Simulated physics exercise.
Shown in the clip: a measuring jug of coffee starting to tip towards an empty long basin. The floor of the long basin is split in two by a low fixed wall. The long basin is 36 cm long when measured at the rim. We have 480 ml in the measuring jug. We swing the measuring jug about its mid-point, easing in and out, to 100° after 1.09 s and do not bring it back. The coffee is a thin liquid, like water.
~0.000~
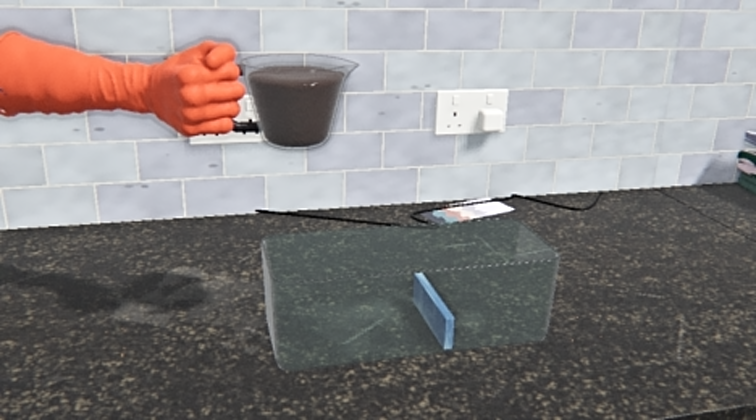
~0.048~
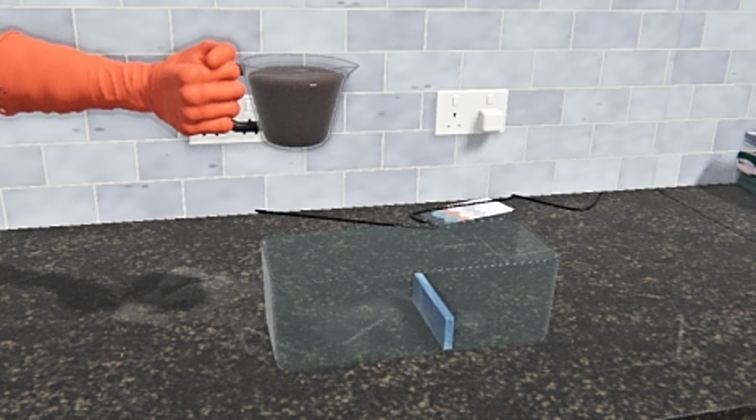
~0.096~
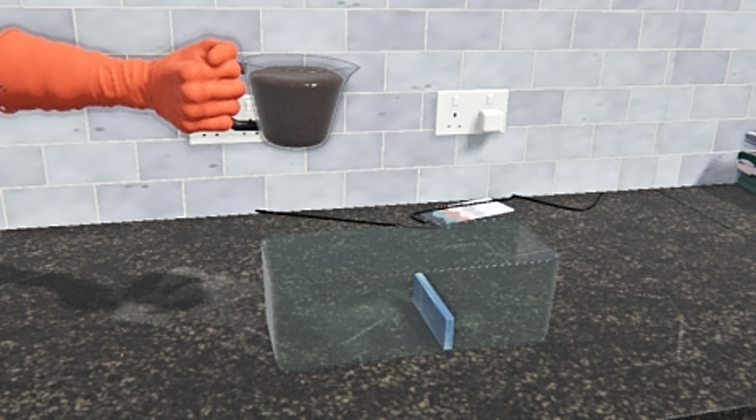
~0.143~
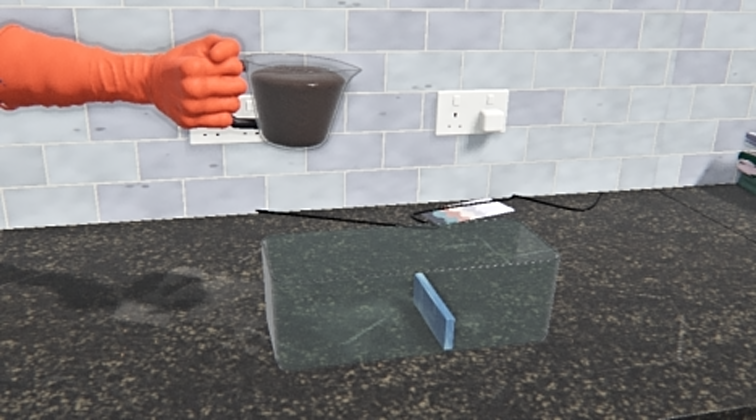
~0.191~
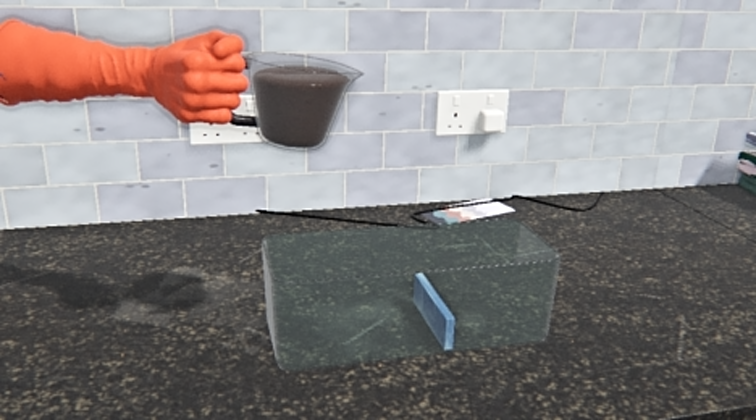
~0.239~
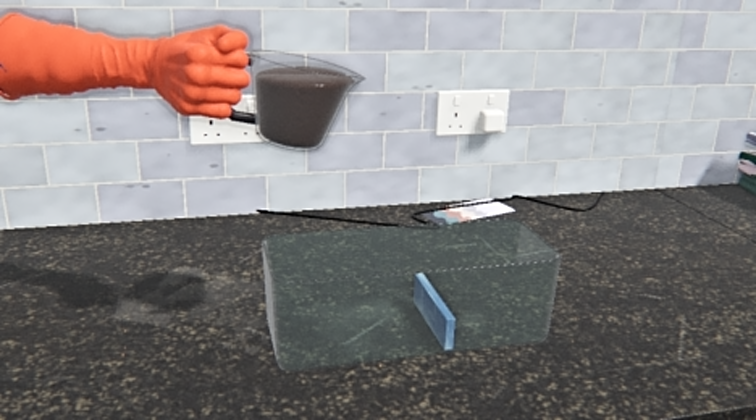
Measuring jug of dark coffee tilting slightly to the right in an orange-gloved hand above a clear basin with a blue divider.
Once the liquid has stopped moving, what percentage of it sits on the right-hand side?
About 5 per cent.
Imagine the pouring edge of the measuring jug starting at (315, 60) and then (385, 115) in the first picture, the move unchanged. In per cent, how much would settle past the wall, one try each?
Near 5 in a hundred on the first go and near 25 in a hundred on the second.
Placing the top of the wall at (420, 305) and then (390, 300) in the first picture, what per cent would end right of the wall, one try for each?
First 30, then 80 per cent.
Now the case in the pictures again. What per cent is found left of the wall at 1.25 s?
92 %.
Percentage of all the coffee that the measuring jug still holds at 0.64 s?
Some 62 per cent.
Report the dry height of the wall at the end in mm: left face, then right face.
For the left, around 28 mm; for the right, around 44 mm.
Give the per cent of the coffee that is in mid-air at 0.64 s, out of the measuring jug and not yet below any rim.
Estimate: Some 30 % of the total.
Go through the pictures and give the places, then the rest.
The first frame shows tilt 0°; pouring edge (359, 63); surface from (247, 75) to (343, 73); the long basin's rim runs from (267, 260) to (539, 238); the wall's top is at (433, 295).
The second frame shows tilt 0°; pouring edge (359, 64); surface from (247, 75) to (343, 74).
The third frame shows tilt 2°; pouring edge (360, 66); surface from (247, 75) to (343, 75).
The fourth frame shows tilt 4°; pouring edge (362, 68); surface from (249, 75) to (345, 75).
The fifth frame shows tilt 7°; pouring edge (364, 72); surface from (251, 74) to (348, 75).
The sixth frame shows tilt 11°; pouring edge (366, 77); surface from (254, 76) to (353, 77).
Then, 0.64 s in, the tilt is 64° and 63 per cent is still to pour, 8 is left of the wall and 0 right of it.
Then, 0.94 s in, the tilt is 96° and 9 per cent is still to pour, 69 is left of the wall and 1 right of it.
Then, 1.25 s in, the tilt is 100° and 0 per cent is still to pour, 92 is left of the wall and 4 right of it.
Then, 1.59 s in, the tilt is 100° and 0 per cent is still to pour, 92 is left of the wall and 5 right of it.
Finally, 92 per cent lies left of the wall, 5 right of it and 3 outside.
